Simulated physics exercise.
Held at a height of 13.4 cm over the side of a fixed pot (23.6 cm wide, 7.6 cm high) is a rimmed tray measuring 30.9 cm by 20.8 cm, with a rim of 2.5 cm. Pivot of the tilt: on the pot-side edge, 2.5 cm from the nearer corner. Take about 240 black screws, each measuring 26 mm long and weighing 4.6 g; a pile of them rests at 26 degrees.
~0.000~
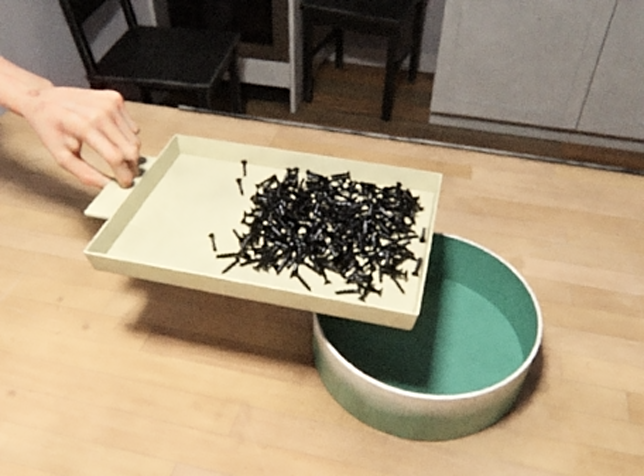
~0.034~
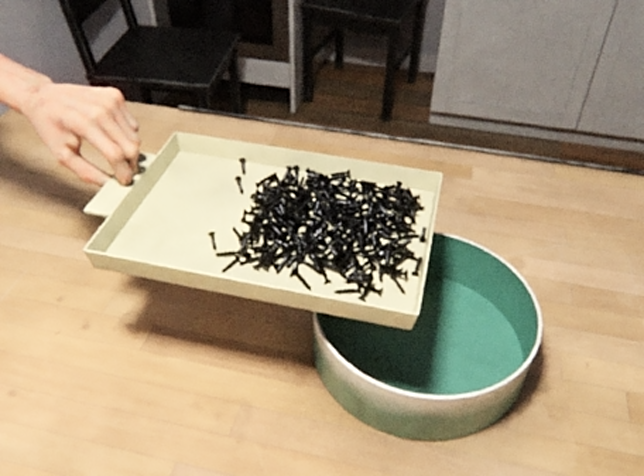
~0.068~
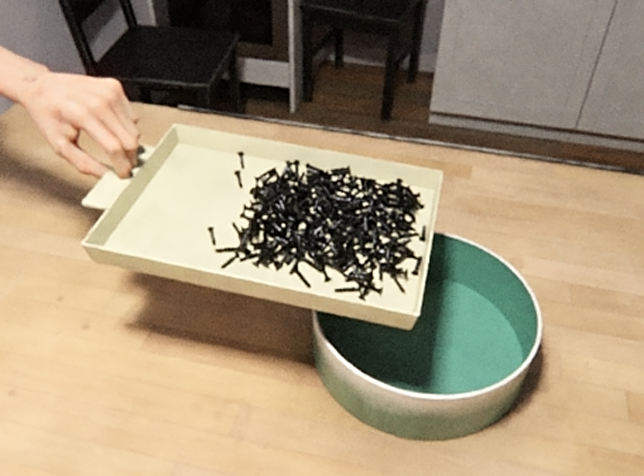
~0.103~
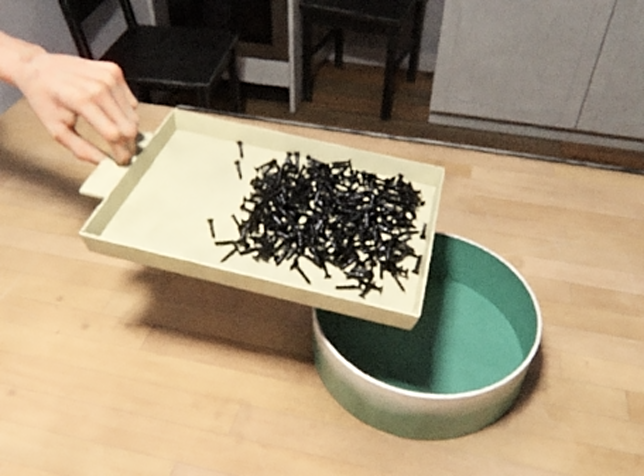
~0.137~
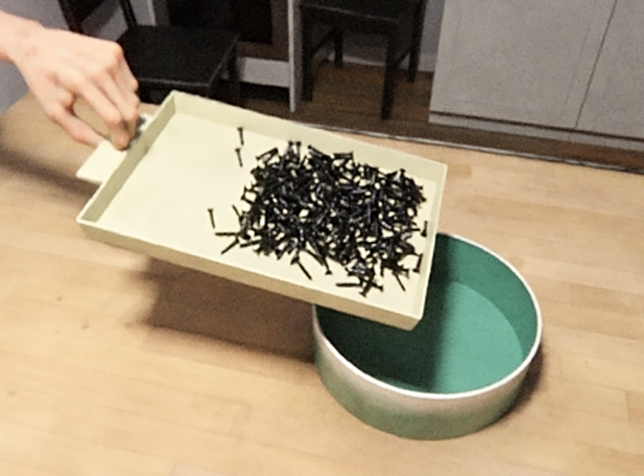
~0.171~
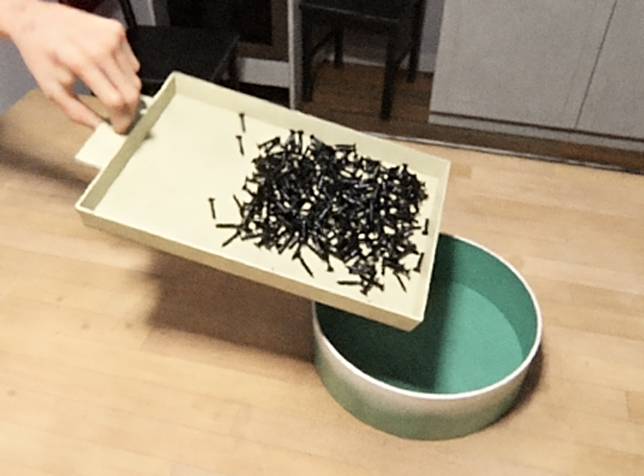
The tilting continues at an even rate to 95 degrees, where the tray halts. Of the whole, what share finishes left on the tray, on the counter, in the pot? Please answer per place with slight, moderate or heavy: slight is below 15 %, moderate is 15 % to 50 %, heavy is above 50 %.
Per place: Tray slight, counter moderate, pot heavy.
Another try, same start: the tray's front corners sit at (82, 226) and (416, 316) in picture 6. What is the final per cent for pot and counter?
That works out as pot 30 and counter 70.
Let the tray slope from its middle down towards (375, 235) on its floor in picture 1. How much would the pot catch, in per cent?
Estimate: Near 95 per cent.
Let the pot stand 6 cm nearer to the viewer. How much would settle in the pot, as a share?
With that change it comes to something like 100 in a hundred.
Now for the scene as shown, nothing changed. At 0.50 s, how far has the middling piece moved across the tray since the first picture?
By then it sits near 5 cm from where it began.
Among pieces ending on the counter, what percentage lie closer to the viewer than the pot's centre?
I'd put it at around 100 per cent.
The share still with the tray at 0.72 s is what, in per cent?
It's roughly 80 percent.
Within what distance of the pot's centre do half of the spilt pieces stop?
About 18 centimetres.
After 0.50 s, tilt 54 degrees; the tray holds 100 %, the pot 0 %.
After 0.72 s, tilt 80 degrees; the tray holds 80 %, the pot 5 %.
Then, at 1.05 s, tilt 95 degrees; the tray holds 5 %, the pot 60 %.
At rest (1.9 s), tray 0 %, counter 35 %, pot 65 %.
